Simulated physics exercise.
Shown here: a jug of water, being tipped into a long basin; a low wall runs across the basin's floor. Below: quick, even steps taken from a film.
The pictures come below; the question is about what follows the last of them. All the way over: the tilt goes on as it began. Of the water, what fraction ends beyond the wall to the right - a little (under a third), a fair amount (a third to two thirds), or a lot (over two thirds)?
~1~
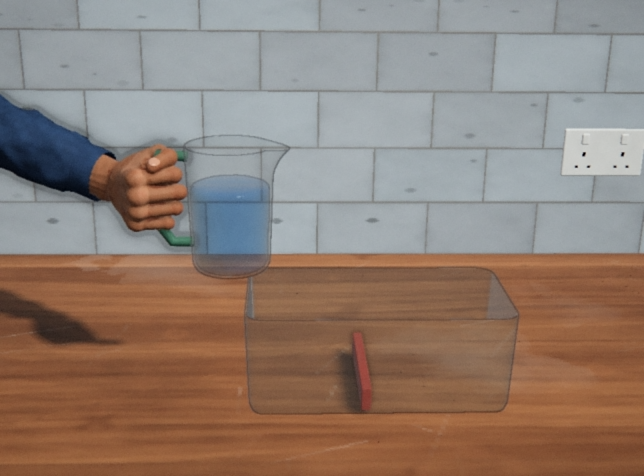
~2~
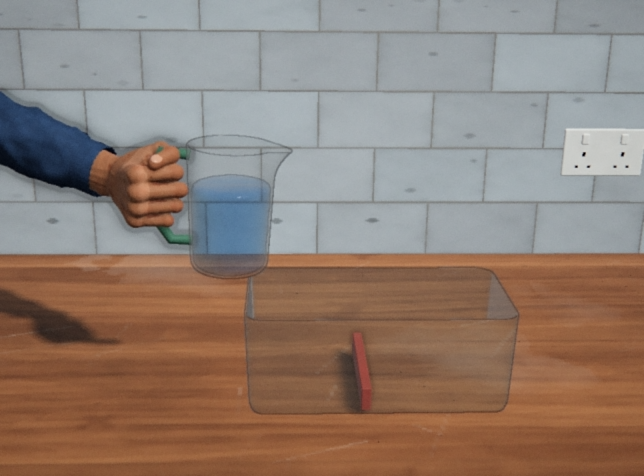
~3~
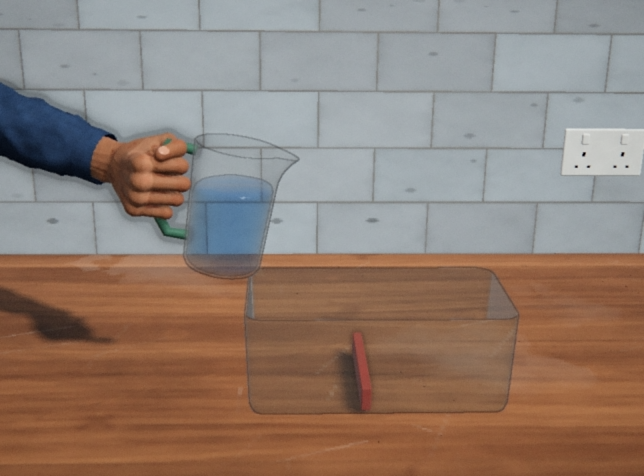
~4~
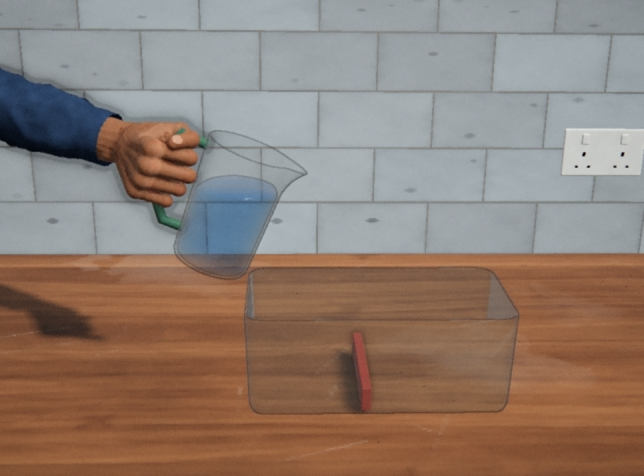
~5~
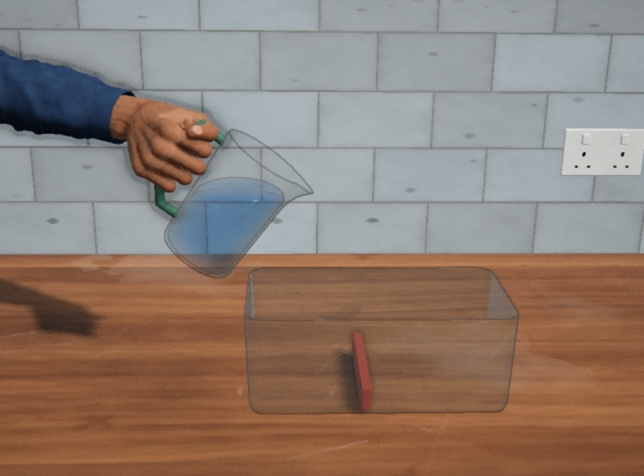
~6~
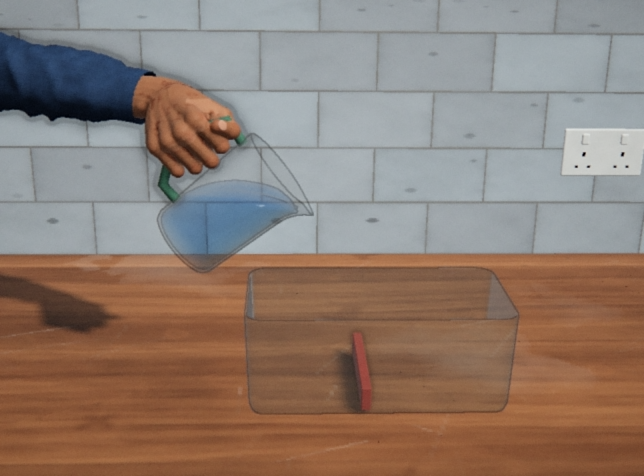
A little, under a third.
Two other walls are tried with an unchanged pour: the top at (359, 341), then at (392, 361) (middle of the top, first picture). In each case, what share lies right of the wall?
First try: Roughly 5 per cent; second try: 15 per cent.
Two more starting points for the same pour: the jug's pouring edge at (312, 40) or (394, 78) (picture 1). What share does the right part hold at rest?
Roughly 85 % and 70 %.
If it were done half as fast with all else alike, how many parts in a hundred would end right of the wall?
Something like 20 in a hundred.
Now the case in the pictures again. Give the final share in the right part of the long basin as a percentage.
Close to 25 per cent.
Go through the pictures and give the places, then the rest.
It leans 0°; its right rim is at (290, 147); the water meets the walls at (190, 184) and (270, 184); the long basin's rim runs from (248, 294) to (505, 293); the wall's top is at (361, 360), in the first picture.
It leans 3°; its right rim is at (293, 150); the water meets the walls at (191, 184) and (271, 184), in the second picture.
It leans 10°; its right rim is at (300, 158); the water meets the walls at (194, 184) and (274, 186), in the third picture.
It leans 21°; its right rim is at (308, 172); the water meets the walls at (193, 193) and (279, 188), in the fourth picture.
It leans 35°; its right rim is at (314, 192); the water meets the walls at (182, 205) and (286, 193), in the fifth picture.
It leans 51°; its right rim is at (315, 214); the water meets the walls at (167, 206) and (295, 201), in the sixth picture.
A moment on, the jug is tipped right over and 62 per cent is still to pour, 22 is left of the wall and 0 right of it.
Next, the jug is tipped right over and 21 per cent is still to pour, 64 is left of the wall and 2 right of it.
Then the jug is tipped right over and 4 per cent is still to pour, 77 is left of the wall and 11 right of it.
Later the jug is tipped right over and 1 per cent is still to pour, 80 is left of the wall and 15 right of it.
At rest 70 per cent lies left of the wall, 26 right of it and 4 outside.
